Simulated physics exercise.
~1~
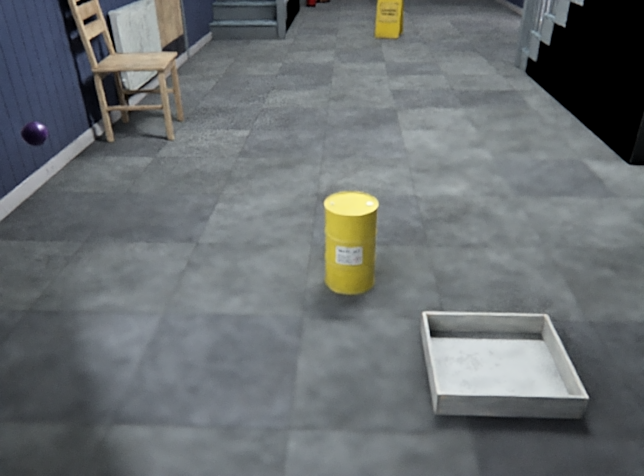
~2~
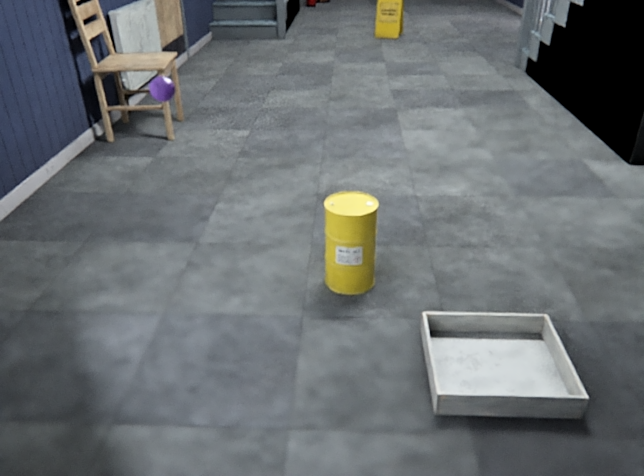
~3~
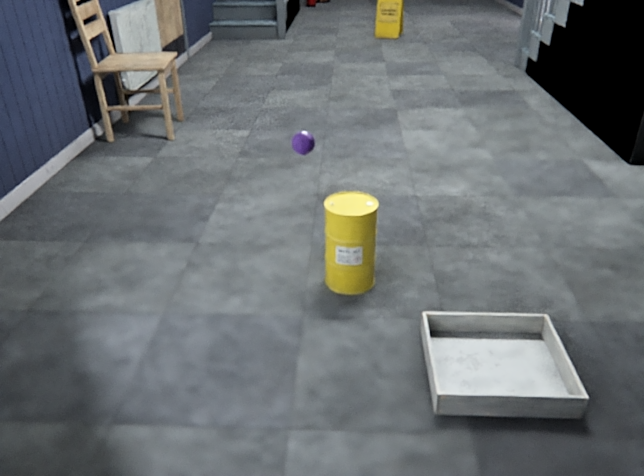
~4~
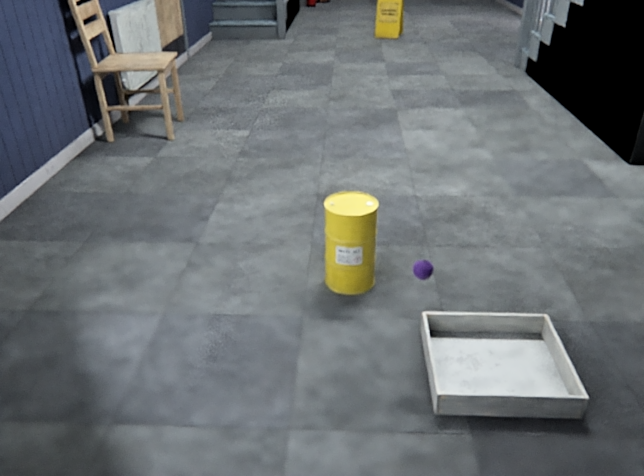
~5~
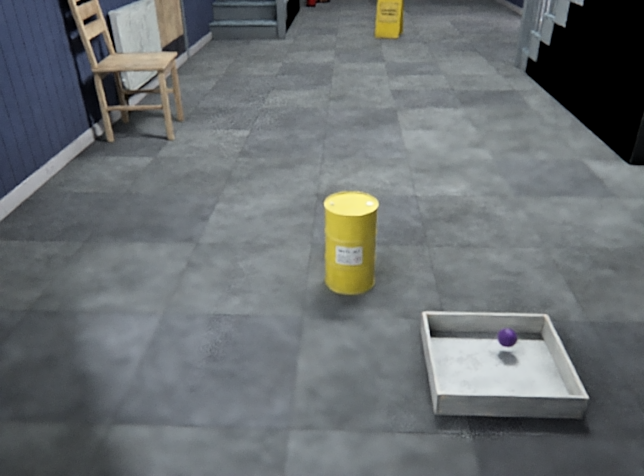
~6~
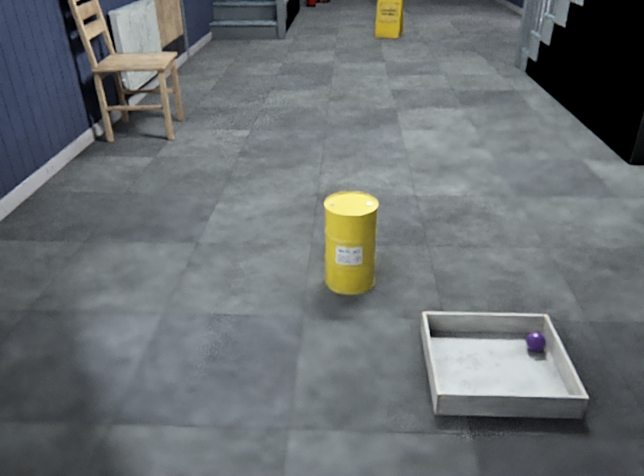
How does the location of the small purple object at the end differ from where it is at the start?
At the start it is in the air near the blue wall on the left, beside the chair. At the end it is inside the open white box at the lower right, close to the box's right side.
